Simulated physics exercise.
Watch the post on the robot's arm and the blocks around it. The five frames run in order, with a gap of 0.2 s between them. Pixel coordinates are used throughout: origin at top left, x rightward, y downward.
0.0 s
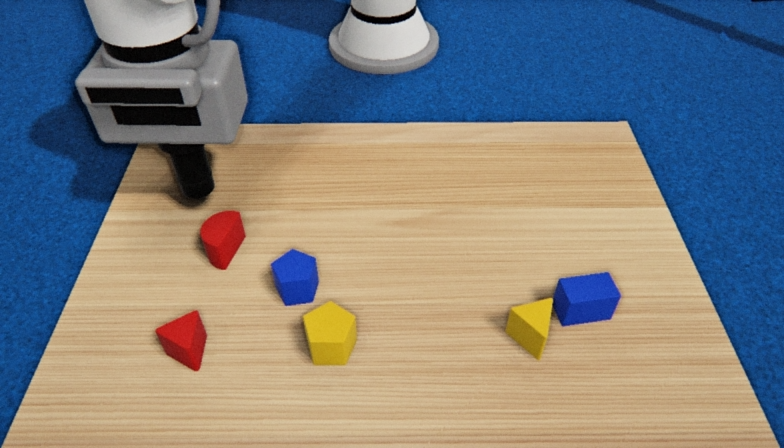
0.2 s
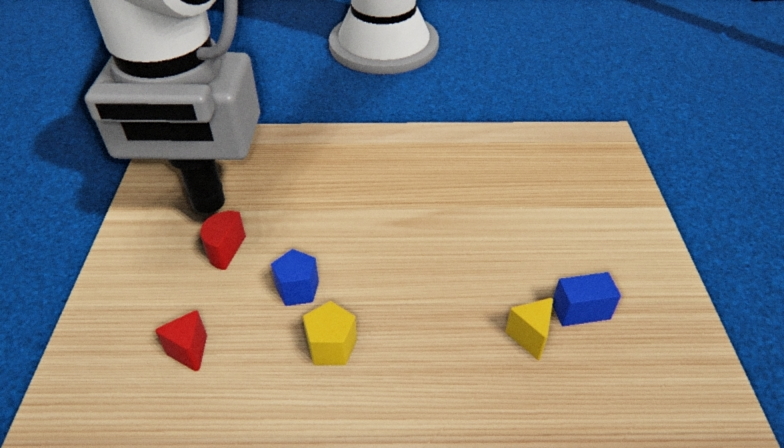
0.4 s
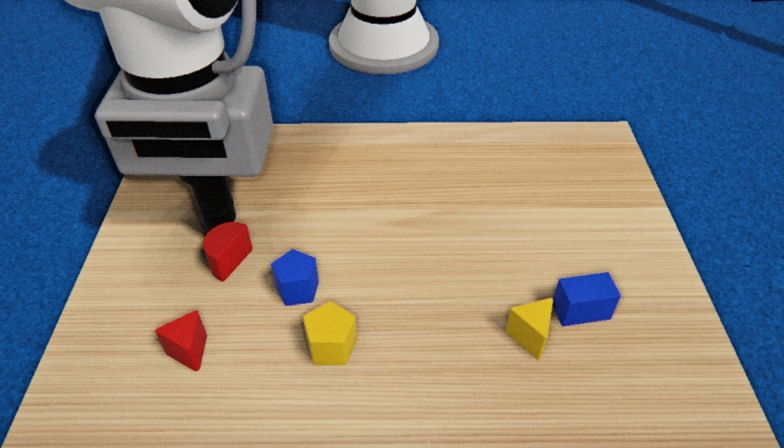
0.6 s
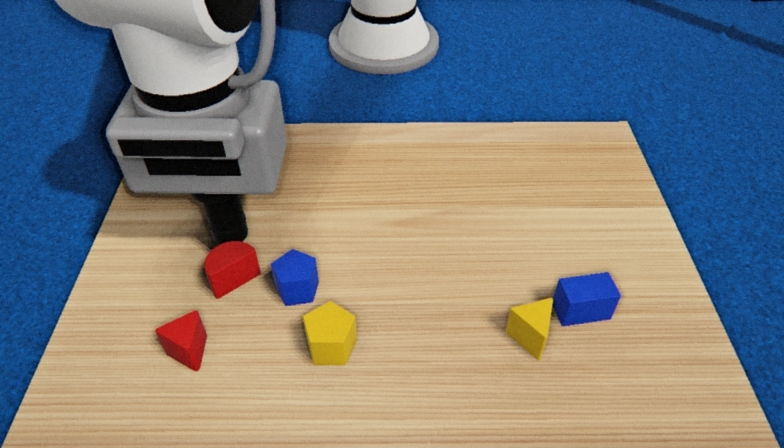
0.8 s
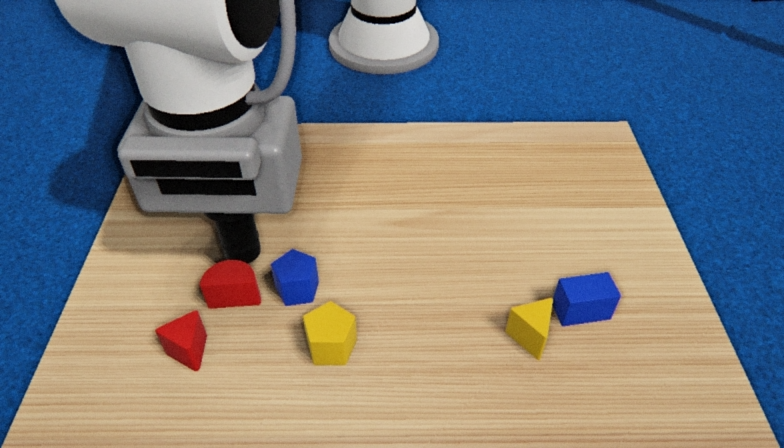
A pale wooden board on a blue floor is seen from above at an angle by a still camera. Red, blue and yellow blocks sit across it, a yellow triangular one beside a blue one on the right, while a white and grey robot arm with a black post reaches in at upper left. The arm moves slightly down and right, its post nudging the red half-round block toward the viewer and turning it, while the others stay still.
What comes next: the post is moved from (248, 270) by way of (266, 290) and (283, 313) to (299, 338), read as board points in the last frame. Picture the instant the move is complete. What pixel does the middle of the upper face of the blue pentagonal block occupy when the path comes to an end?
The answer is (317, 277).
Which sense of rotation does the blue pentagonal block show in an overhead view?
Against the clock.
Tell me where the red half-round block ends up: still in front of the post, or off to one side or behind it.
The post will have lost it.
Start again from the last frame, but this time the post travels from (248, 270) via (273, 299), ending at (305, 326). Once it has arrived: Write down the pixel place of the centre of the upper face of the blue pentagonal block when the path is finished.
That would be at about pixel (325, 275).
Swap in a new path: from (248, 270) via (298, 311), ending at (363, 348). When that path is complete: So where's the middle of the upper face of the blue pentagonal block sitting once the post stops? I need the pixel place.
For the centre of its top, I'd go with (345, 277).
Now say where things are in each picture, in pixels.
In the first frame, post's lower end (199, 189); red three-sided block (180, 329); red half-round block (218, 226); blue pentagonal block (294, 266); yellow pentagonal block (328, 323).
In the second frame, post (209, 204); blocks still.
In the third frame, post (220, 219); red half-round block (222, 237).
In the fourth frame, post (231, 235); red half-round block (226, 255).
In the fifth frame, post (243, 253); red three-sided block (180, 329); red half-round block (228, 273); blue pentagonal block (294, 266); yellow pentagonal block (328, 323).
What follows on the original path. Halfway along, post (272, 284); red half-round block (229, 285), turned 45° clockwise; blue pentagonal block (310, 272), turned 40° anticlockwise.
At the end, post (295, 322); red three-sided block still; red half-round block (229, 285), turned 45° clockwise; blue pentagonal block (317, 277), turned 75° anticlockwise; yellow pentagonal block (336, 328), turned 15° anticlockwise.
